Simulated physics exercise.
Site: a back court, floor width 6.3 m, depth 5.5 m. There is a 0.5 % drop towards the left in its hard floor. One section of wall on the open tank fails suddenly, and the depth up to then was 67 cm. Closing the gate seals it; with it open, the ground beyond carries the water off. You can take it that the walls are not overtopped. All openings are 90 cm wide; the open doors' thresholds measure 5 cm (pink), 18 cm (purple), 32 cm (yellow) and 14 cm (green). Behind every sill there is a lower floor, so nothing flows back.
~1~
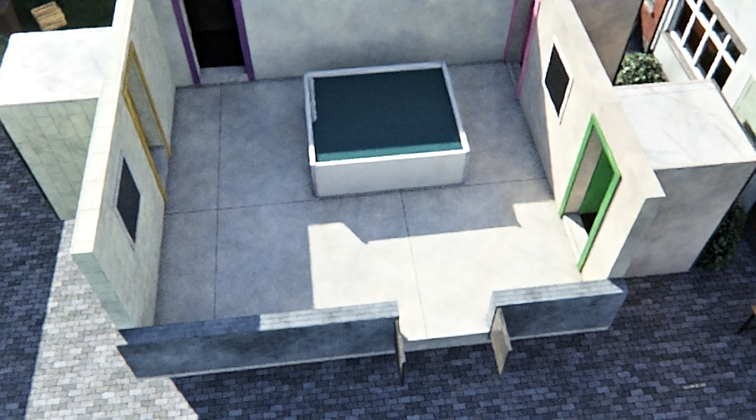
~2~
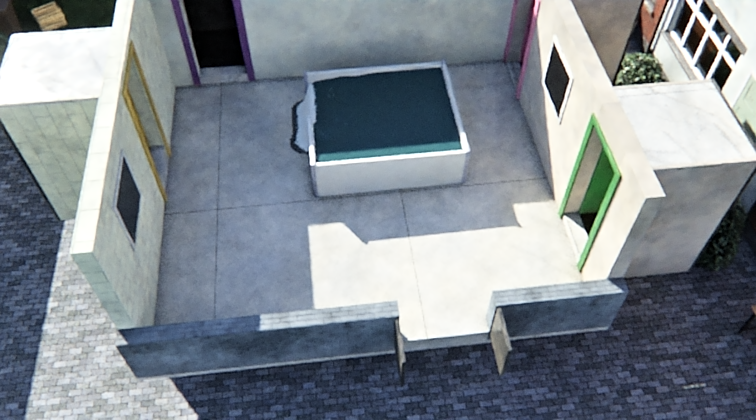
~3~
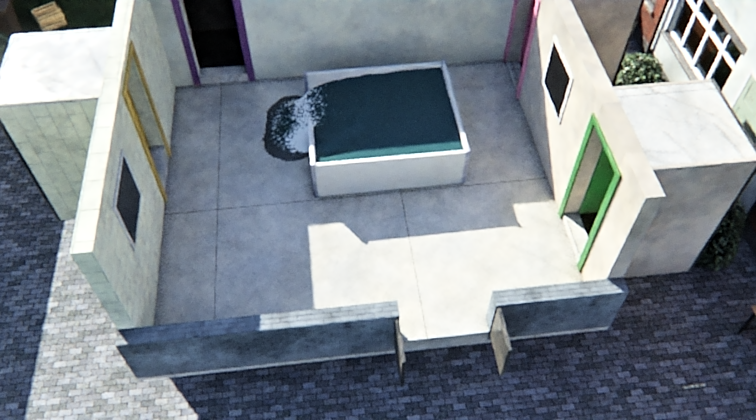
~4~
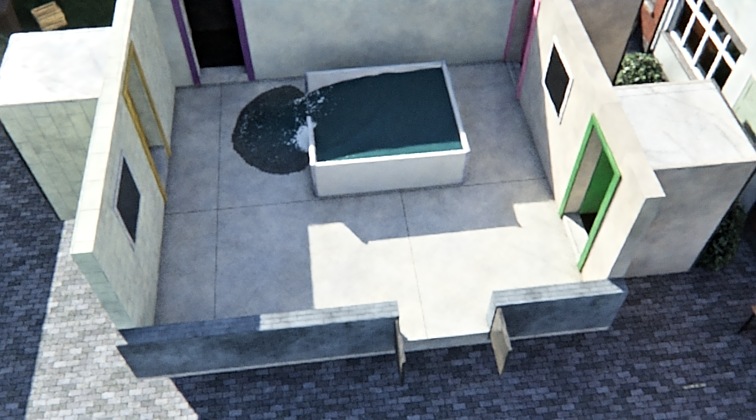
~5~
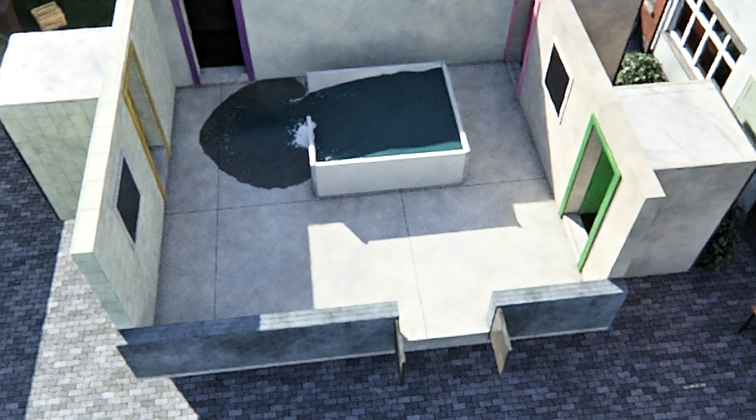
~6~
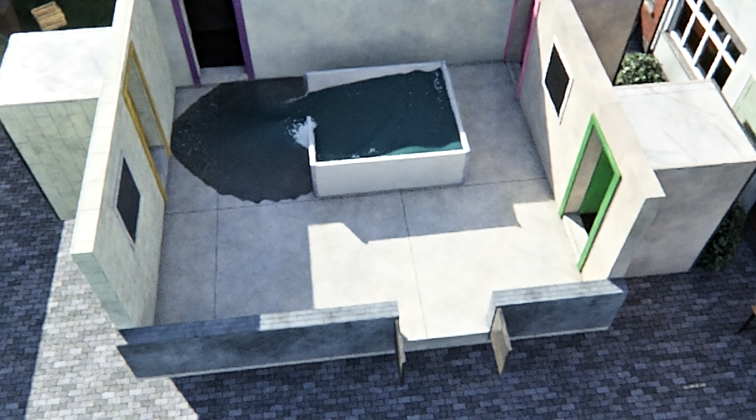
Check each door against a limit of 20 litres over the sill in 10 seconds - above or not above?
Check: Pink door above; purple door above; yellow door not above; green door not above.
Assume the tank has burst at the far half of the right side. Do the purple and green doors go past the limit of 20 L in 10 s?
Against the limit, the purple door stays within it and the green door stays within it.
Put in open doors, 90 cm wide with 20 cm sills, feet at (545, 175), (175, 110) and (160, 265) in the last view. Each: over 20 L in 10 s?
Note, doorways in listed order: Stays short, goes beyond, stays short.
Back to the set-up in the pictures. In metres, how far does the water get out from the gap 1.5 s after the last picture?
4.6 m.
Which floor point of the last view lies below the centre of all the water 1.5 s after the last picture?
(319, 139).
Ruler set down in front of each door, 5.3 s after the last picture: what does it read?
In cm: Pink 10, purple 21, yellow 17, green 9.
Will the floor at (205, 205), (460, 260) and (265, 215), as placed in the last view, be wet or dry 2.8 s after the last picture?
Soaked, untouched, soaked.
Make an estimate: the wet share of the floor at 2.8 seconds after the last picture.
Covered: Roughly 45 per cent.
Then, 0.7 s after the last picture water covers 25 % of the floor and is deepest (52 cm) near (176, 91); pink door not reached, purple door 25 cm at the sill, 0 L in, yellow door 24 cm at the sill, 0 L in, green door not reached.
Then, 1.5 s after the last picture water covers 25 % of the floor and is deepest (42 cm) near (175, 104); pink door not reached, purple door 34 cm at the sill, 24 L in, yellow door 29 cm at the sill, 0 L in, green door not reached.
Then, 2.8 s after the last picture water covers 45 % of the floor and is deepest (30 cm) near (152, 353); pink door not reached, purple door 28 cm at the sill, 110 L in, yellow door 24 cm at the sill, 1 L in, green door not reached.
Then, 5.3 s after the last picture water covers 80 % of the floor and is deepest (24 cm) near (152, 353); pink door 10 cm at the sill, 2 L in, purple door 21 cm at the sill, 159 L in, yellow door 17 cm at the sill, 1 L in, green door 9 cm at the sill, 0 L in.
Then, 9.3 s after the last picture water covers 100 % of the floor and is deepest (15 cm) near (451, 108); pink door 11 cm at the sill, 59 L in, purple door 12 cm at the sill, 164 L in, yellow door 10 cm at the sill, 1 L in, green door 13 cm at the sill, 0 L in.
